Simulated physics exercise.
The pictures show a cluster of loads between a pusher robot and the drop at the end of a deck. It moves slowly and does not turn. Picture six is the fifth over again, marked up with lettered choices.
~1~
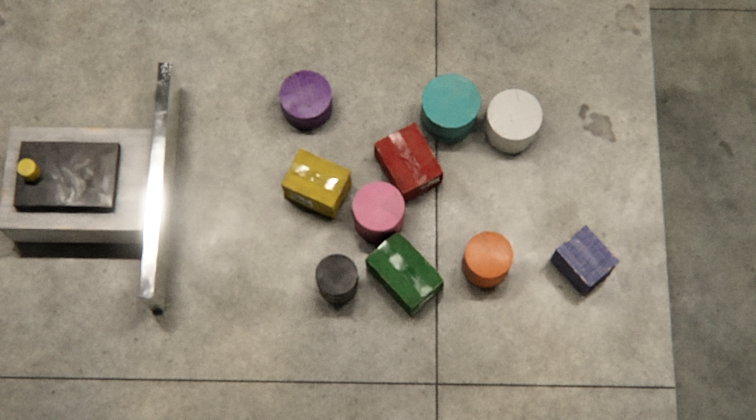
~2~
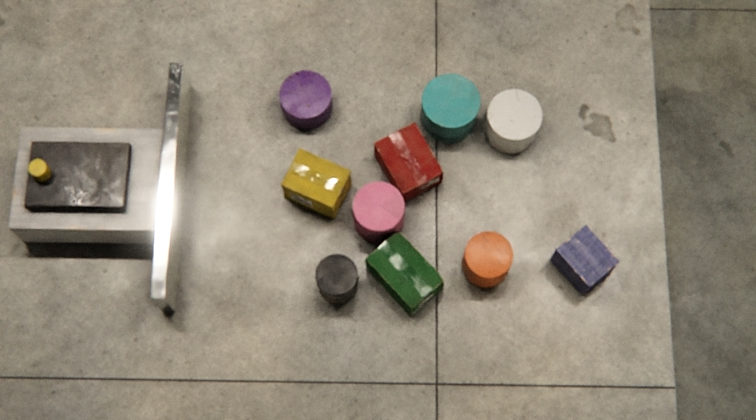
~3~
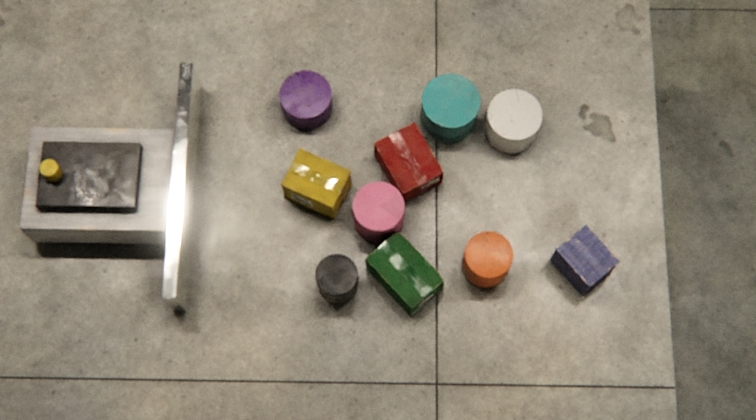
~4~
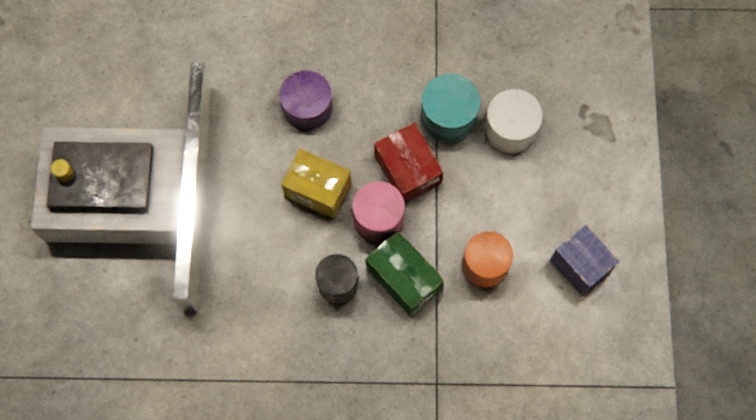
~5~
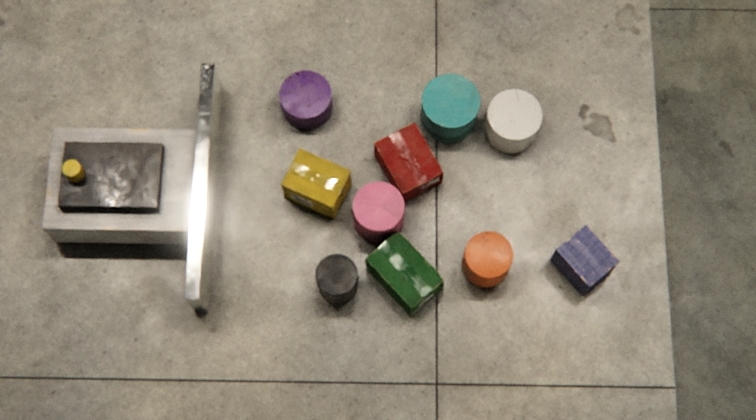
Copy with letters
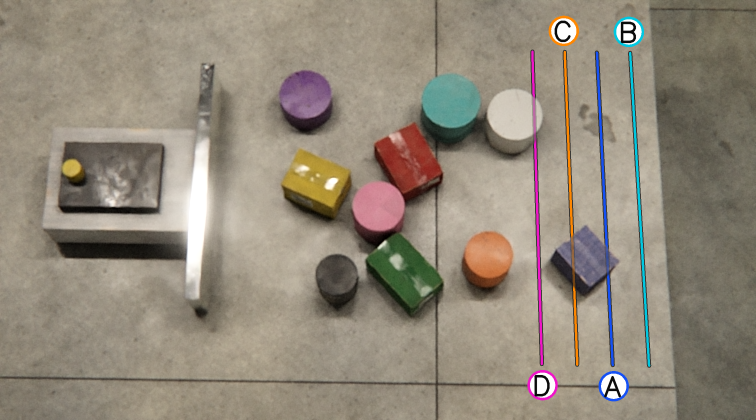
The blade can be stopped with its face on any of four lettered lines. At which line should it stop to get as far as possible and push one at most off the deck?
It can go as far as C.
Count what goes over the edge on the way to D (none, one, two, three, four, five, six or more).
The count is none.
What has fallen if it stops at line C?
The blue crate goes over.
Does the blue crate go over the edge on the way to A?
Yes.
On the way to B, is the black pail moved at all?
Yes.
On the marked copy, A at (604, 202); B at (639, 202); C at (571, 201); D at (537, 201).
With C. Early on, robot (252, 178); purple canister (370, 102); turquoise pail (453, 106).
Further on, robot (387, 180); blue crate (618, 251); orange canister (574, 253).
At the end, robot (493, 181); blue crate over the edge; orange canister (655, 231); one fallen.
As for the rest, A drops four; B drops eight; D is within the limit but short.
